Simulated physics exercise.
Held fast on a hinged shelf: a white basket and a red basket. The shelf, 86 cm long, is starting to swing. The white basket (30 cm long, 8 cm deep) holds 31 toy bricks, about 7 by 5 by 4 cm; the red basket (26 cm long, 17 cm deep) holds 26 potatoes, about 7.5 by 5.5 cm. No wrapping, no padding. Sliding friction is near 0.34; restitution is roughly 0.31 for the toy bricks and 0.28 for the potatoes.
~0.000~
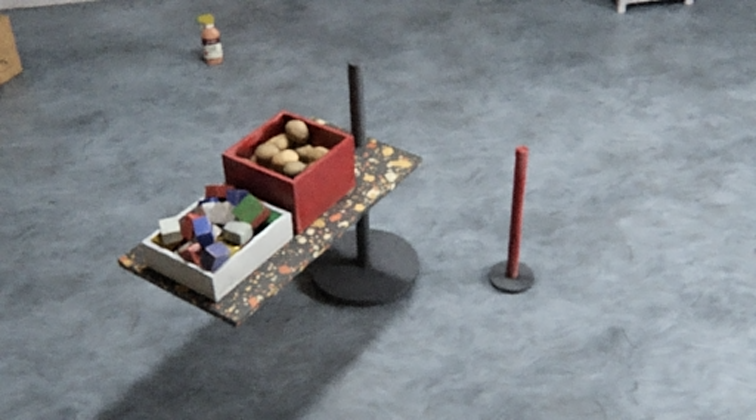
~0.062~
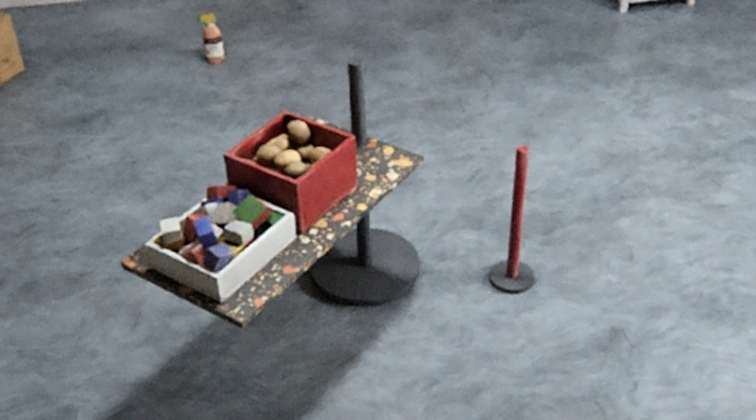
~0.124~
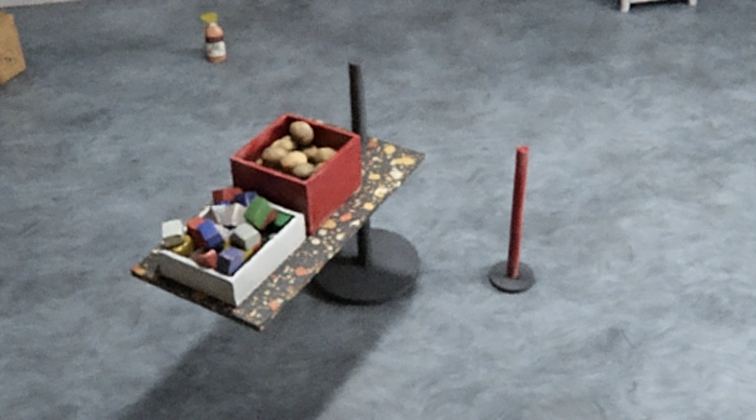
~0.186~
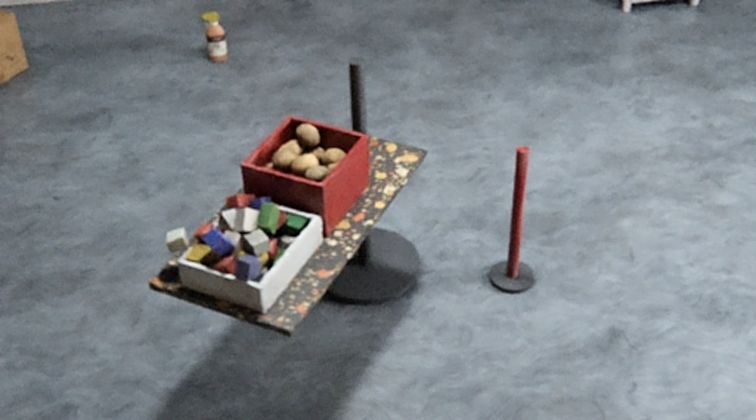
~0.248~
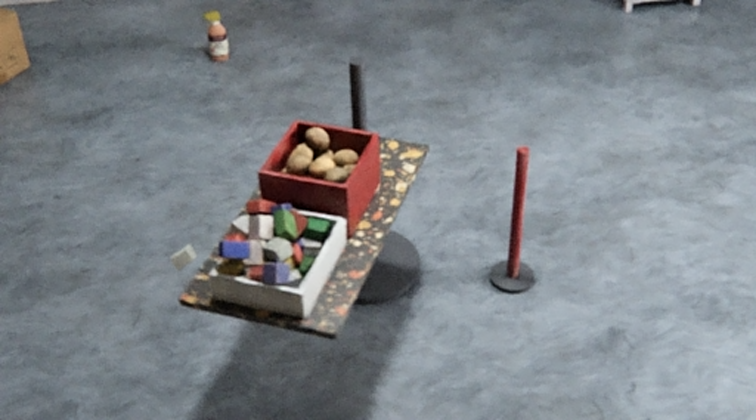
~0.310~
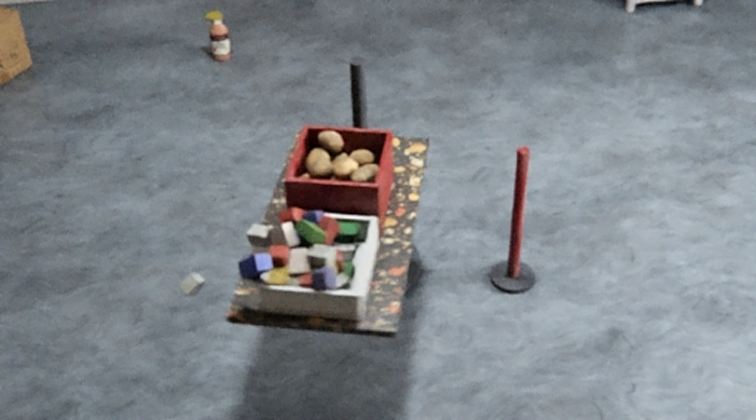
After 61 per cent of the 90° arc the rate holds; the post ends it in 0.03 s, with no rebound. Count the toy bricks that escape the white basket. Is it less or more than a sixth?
Out of the white basket go more than a sixth of the toy bricks.
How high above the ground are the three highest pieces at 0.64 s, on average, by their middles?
Some 72 cm up.
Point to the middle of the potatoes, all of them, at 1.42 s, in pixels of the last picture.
At about (450, 152).
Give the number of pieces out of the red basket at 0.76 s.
About: Red basket 0.
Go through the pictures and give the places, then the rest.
In the first frame (places track the rim corner closest to us here; the camera moves round a little), white basket (214, 273); red basket (295, 181); 0° round; all still inside.
White basket (219, 274); red basket (298, 181); 1° round, in the second frame.
White basket (234, 278); red basket (307, 182); 4° round, in the third frame.
White basket (261, 284); red basket (323, 184); 10° round; 1 out, the lowest brick at (178, 240), in the fourth frame.
White basket (302, 290); red basket (347, 185); 18° round; 1 out, the lowest brick at (184, 257), in the fifth frame.
White basket (357, 292); red basket (377, 184); 28° round; 3 out, the lowest brick at (193, 284), in the sixth frame.
After 0.56 s, end of the swing.
After 0.64 s, the white basket is down by 8 of 31 and the red basket has all 26.
After 0.76 s, the white basket is down by 9 of 31 and the red basket has all 26.
After 0.98 s, the white basket is down by 9 of 31 and the red basket has all 26.
Outcome (at 1.42 s), the white basket is down by 9 of 31 and the red basket has all 26. Asked share, 9 of 31, 29 per cent.
